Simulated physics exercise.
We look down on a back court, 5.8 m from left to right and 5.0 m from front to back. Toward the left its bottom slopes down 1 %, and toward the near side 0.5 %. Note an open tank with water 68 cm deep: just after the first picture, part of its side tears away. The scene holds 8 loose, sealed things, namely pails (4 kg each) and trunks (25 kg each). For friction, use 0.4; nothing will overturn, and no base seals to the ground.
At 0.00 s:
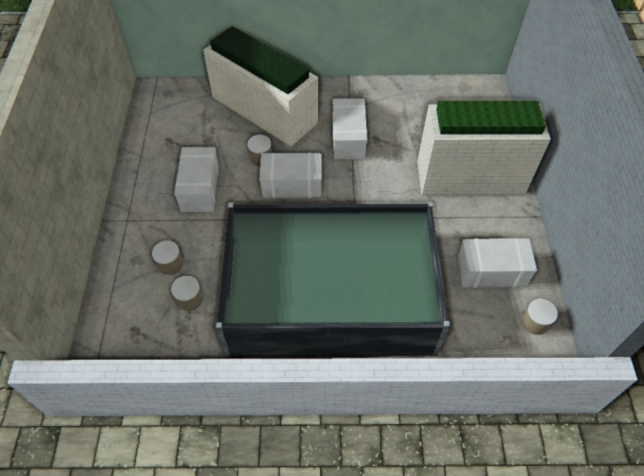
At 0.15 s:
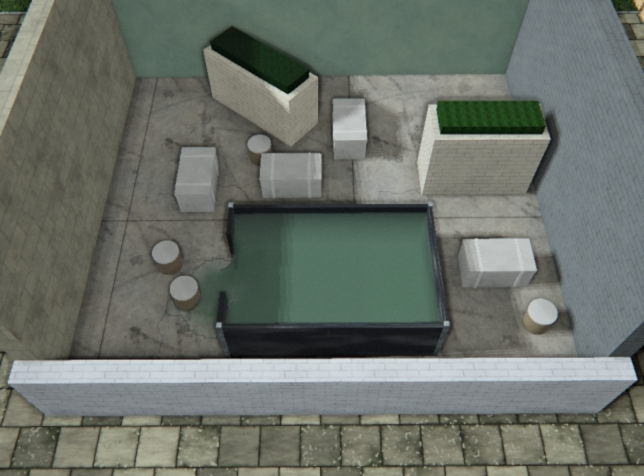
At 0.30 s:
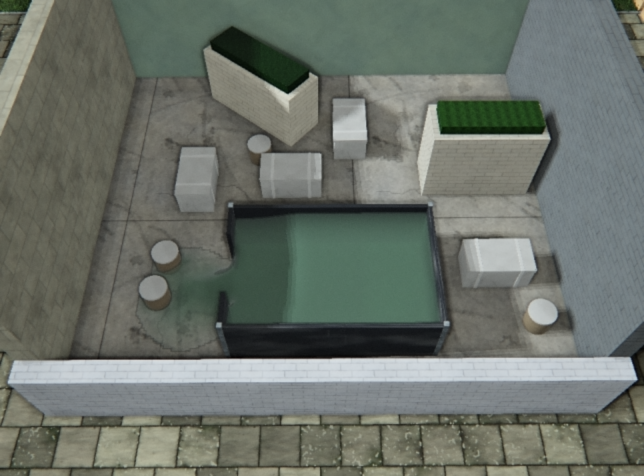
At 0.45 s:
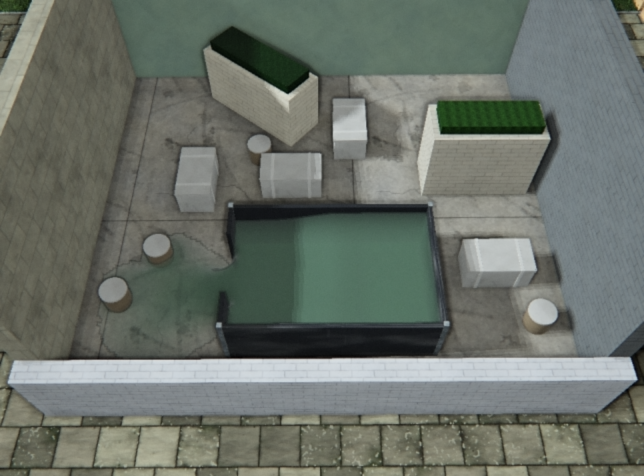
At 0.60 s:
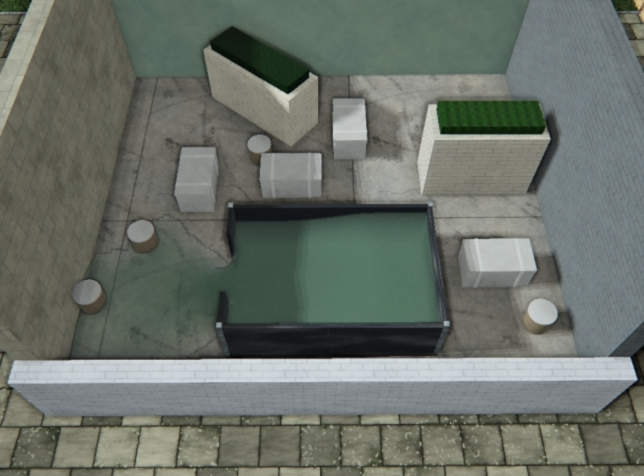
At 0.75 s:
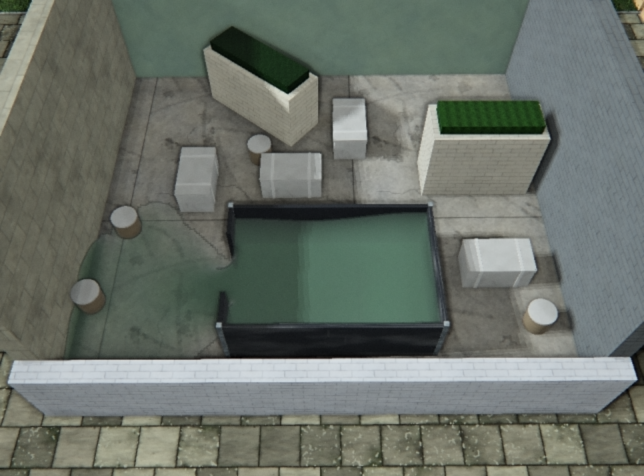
Green water pours through a gap that opens in the left side of a dark tank in a walled court, reaching two small round pails nearby. The nearer pail slides left toward the wall, then the other shifts left and away, as the water spreads across the left floor. The pale blocks stay still.
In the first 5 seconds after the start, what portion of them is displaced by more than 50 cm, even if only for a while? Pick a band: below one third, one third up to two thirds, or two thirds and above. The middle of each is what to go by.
The share is below one third.
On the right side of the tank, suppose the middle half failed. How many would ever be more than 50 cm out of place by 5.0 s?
Then the count would be 2.
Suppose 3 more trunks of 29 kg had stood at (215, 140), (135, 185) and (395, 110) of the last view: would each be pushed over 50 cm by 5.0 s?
Taking them one by one: It goes beyond, then it goes beyond, then it stays within.
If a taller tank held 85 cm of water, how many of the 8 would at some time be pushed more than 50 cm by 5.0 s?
Count under that change: 4.
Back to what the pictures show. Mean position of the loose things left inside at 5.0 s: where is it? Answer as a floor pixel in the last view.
The centre is close to (316, 210).
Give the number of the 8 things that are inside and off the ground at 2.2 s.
The number is 1.
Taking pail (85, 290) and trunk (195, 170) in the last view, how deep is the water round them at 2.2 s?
Depths: Near 35 cm, then near 1 cm.
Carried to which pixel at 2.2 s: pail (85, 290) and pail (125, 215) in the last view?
I'd say close to (76, 341) and close to (188, 86).
After 1.1 s 2 of 8 are over 50 cm from their spots; 1 afloat.
After 2.2 s 2 of 8 are over 50 cm from their spots; 1 afloat.
After 3.5 s 2 of 8 are over 50 cm from their spots; 2 afloat.
After 5.0 s 2 of 8 are over 50 cm from their spots, and 2 have been at some point; 2 afloat.
